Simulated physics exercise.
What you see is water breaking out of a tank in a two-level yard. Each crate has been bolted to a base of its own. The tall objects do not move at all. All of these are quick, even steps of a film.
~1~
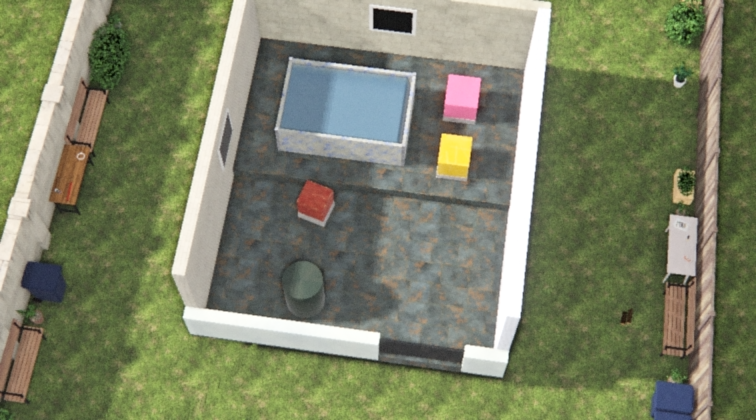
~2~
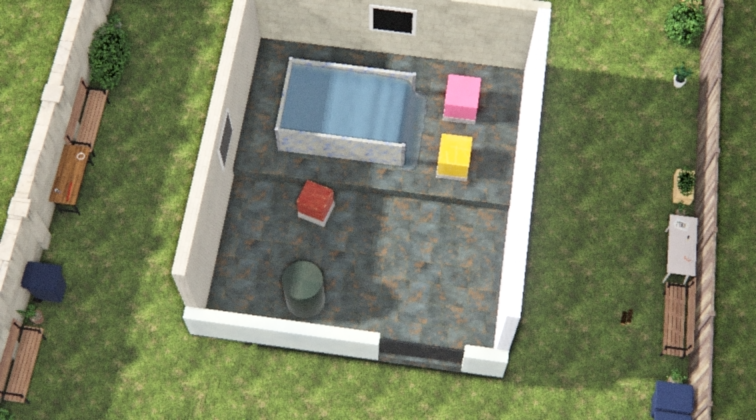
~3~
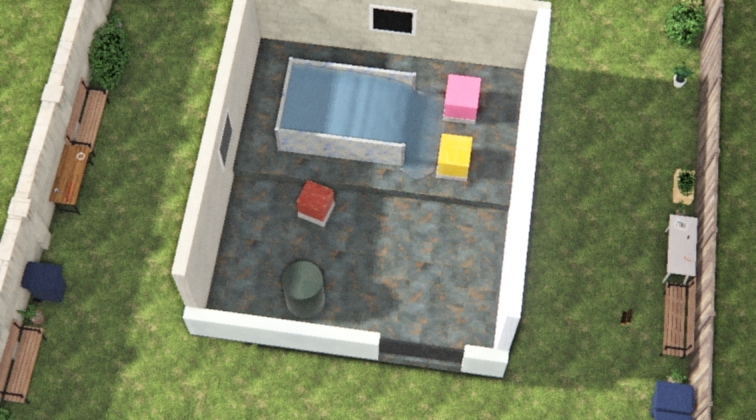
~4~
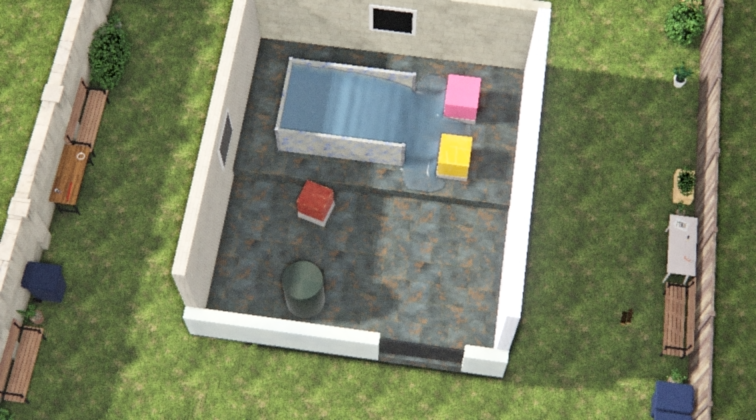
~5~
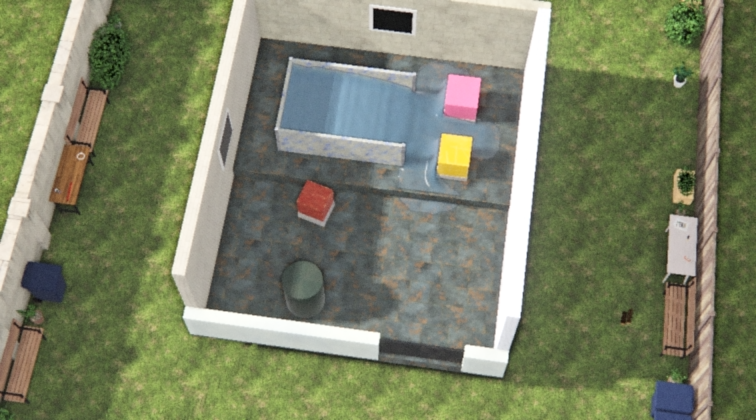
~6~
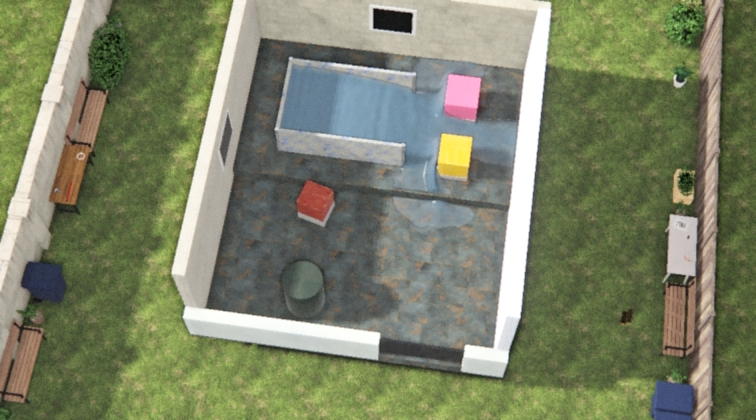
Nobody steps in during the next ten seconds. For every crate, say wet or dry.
At the end, the red crate never gets touched by the water; the yellow crate gets touched by the water; the pink crate gets touched by the water.
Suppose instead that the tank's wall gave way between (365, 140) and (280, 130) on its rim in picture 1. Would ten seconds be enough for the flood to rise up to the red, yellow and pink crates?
Here's how it goes: The red crate is swamped, the yellow crate is left untouched, and the pink crate is left untouched.
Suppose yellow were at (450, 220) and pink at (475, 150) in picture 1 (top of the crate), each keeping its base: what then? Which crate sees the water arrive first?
Pink-painted one.
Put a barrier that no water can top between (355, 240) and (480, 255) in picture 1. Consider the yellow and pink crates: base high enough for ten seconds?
My reading: The yellow crate is soaked, the pink crate takes water.
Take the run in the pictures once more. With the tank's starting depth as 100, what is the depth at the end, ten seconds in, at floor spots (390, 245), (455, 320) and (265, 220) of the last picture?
First 10, next 10, last 18 in a hundred.
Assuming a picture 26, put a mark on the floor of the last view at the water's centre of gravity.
The balance point is around (409, 165).
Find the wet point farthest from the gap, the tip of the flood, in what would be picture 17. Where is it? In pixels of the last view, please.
Front's tip: Near (484, 359).
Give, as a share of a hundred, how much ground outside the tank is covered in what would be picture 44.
Roughly 90 %.
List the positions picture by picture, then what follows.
The first frame shows still water in the open tank at (346, 104).
In the second frame, water pours out at (407, 124) and has run to (404, 169).
In the third frame, the front is at (420, 176), out from the gap at (407, 124).
In the fourth frame, the front is at (438, 186), out from the gap at (407, 125).
In the fifth frame, the front is at (494, 152), out from the gap at (407, 125).
In the sixth frame, the front is at (512, 165), out from the gap at (407, 126).
A moment on, water covers 30 % of the floor; the red crate not reached, the yellow crate water round its plinth, the pink crate water round its plinth.
Next, water covers 60 % of the floor; the red crate not reached, the yellow crate water round its plinth, the pink crate water round its plinth.
Then, water covers 70 % of the floor; the red crate water round its plinth, the yellow crate water round its plinth, the pink crate water round its plinth.
Later, water covers 90 % of the floor; the red crate water round its plinth, the yellow crate water round its plinth, the pink crate water round its plinth.
In the end, water covers 95 % of the floor; the red crate stayed above the water, the yellow crate was topped, the pink crate was topped.
